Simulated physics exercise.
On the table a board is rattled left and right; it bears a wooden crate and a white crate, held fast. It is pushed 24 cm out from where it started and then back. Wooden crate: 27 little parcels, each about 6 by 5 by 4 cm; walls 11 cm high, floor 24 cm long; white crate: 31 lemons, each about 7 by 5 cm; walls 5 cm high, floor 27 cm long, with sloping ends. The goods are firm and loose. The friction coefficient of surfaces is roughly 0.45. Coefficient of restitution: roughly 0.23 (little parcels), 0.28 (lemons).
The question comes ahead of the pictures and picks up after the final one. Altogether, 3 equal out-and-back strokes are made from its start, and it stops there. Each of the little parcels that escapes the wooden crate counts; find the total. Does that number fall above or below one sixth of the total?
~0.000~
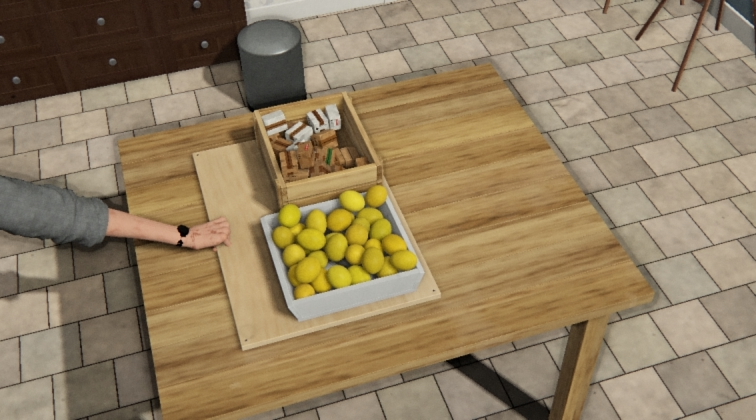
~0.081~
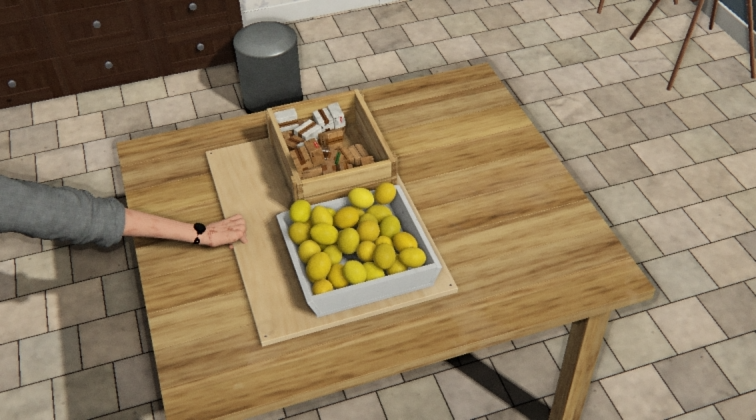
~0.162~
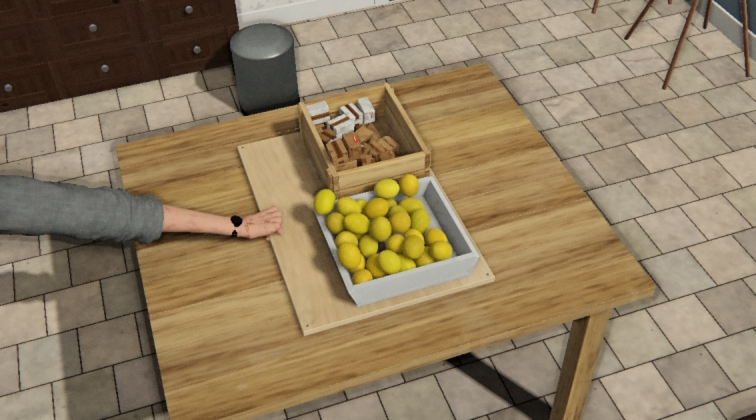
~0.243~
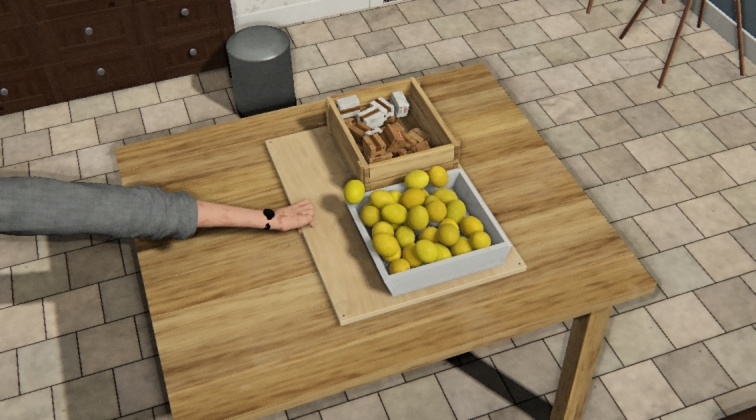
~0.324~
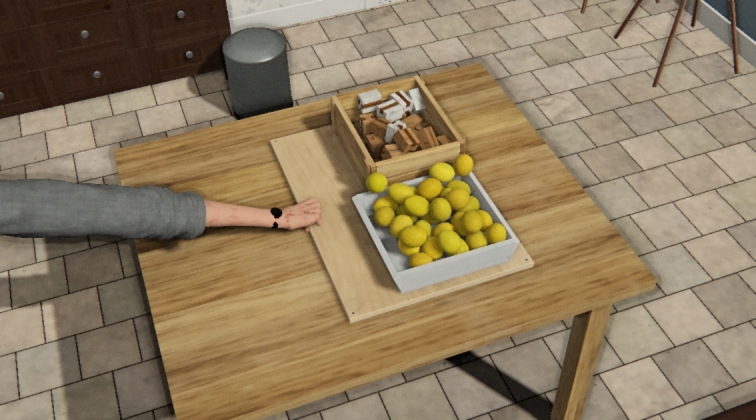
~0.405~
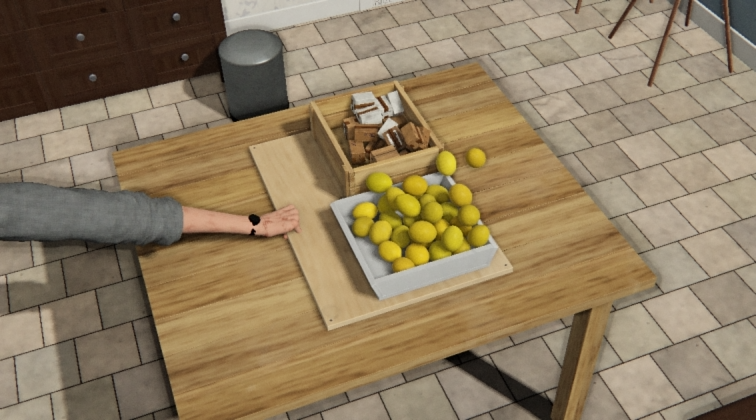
It falls below one sixth.
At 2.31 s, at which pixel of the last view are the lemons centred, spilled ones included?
Centre: Around (338, 246) px.
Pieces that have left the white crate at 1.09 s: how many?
White crate: Roughly 8 out by then.
After 0.71 s, the wooden crate has all 27 and the white crate is down by 5 of 31.
After 1.09 s, the wooden crate is down by 1 of 27 and the white crate is down by 8 of 31.
After 1.63 s, the wooden crate is down by 1 of 27 and the white crate is down by 11 of 31.
Final count (at 2.31 s), the wooden crate is down by 1 of 27 and the white crate is down by 11 of 31. Asked share, 1 of 27, 4 per cent.
